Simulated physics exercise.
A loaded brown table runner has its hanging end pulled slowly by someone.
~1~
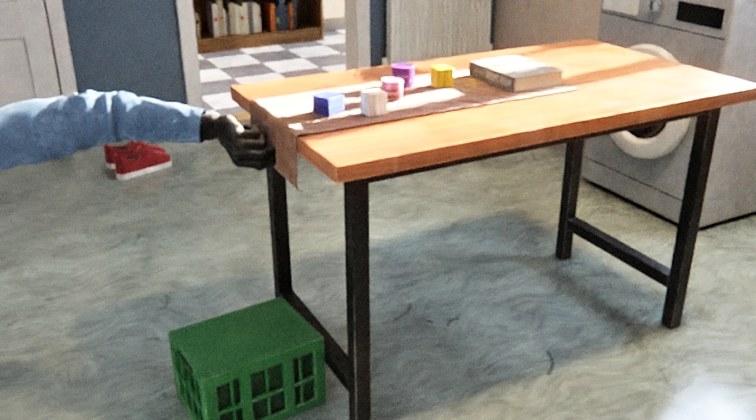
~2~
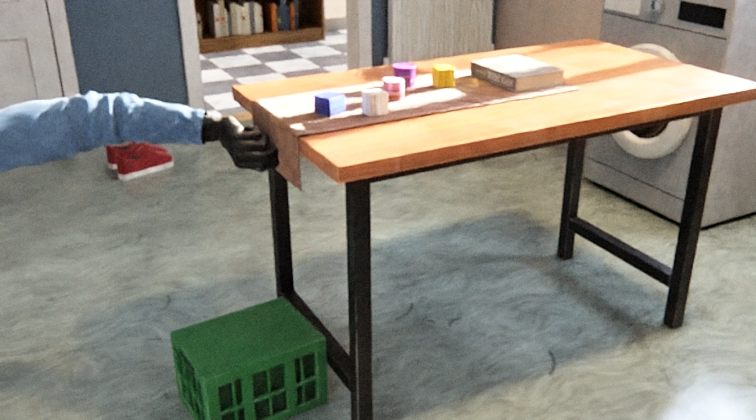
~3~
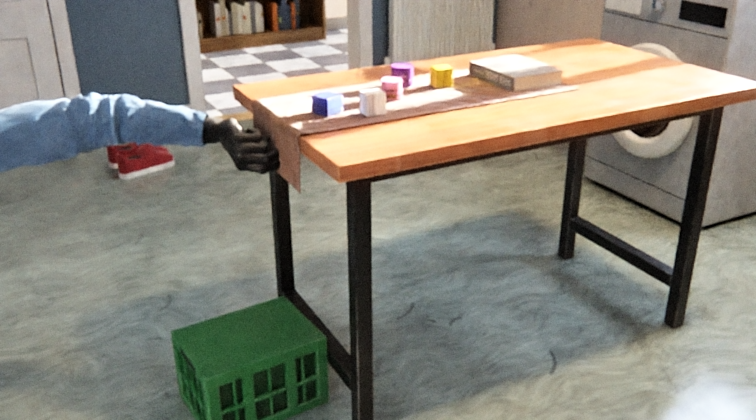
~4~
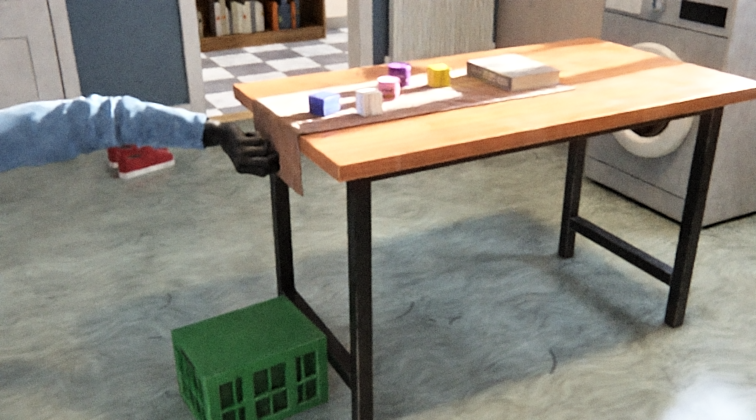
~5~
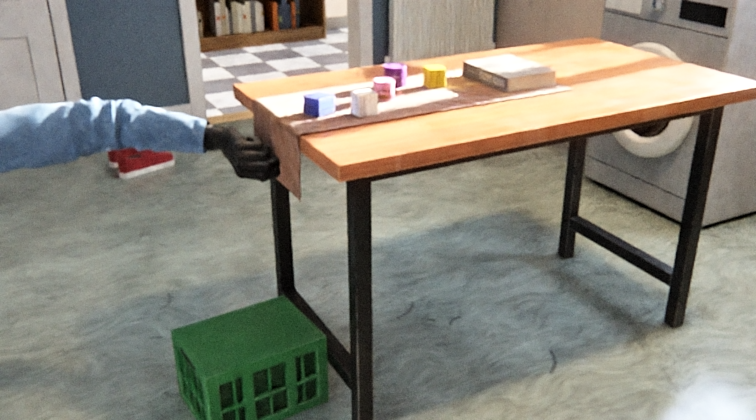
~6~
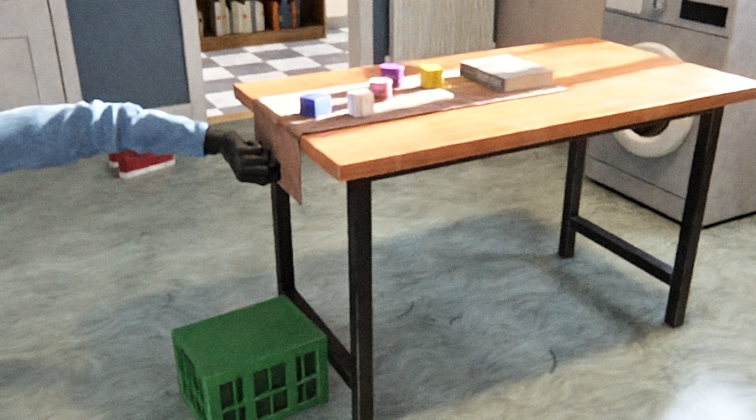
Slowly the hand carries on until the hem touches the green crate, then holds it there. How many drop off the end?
I expect four of them not to stay on top.
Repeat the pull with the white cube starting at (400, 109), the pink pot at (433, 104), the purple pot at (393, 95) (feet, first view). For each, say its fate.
The white cube falls; the pink pot drops off; the purple pot drops off.
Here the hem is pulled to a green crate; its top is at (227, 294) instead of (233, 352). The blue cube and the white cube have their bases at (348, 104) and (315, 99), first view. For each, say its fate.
Observed: Blue cube departs; white cube departs.
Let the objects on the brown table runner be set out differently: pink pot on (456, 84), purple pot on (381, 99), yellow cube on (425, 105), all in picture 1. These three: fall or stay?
My call: The pink pot hangs on; the purple pot takes a tumble; the yellow cube takes a tumble.
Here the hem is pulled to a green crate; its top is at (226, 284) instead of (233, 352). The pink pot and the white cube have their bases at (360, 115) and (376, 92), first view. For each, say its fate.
As for the pink pot, it leaves the top; as for the white cube, it holds its spot.
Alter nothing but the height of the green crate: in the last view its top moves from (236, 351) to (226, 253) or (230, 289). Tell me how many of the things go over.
Counts: 1 / 2.
Soon after, hem near (279, 233); blue cube gone.
After that, hem near (280, 272); blue cube and white cube gone.
And then, hem on the crate; blue cube, white cube, pink pot and purple pot gone.
In the end, hem on the crate; blue cube, white cube, pink pot and purple pot gone. It carries off four.
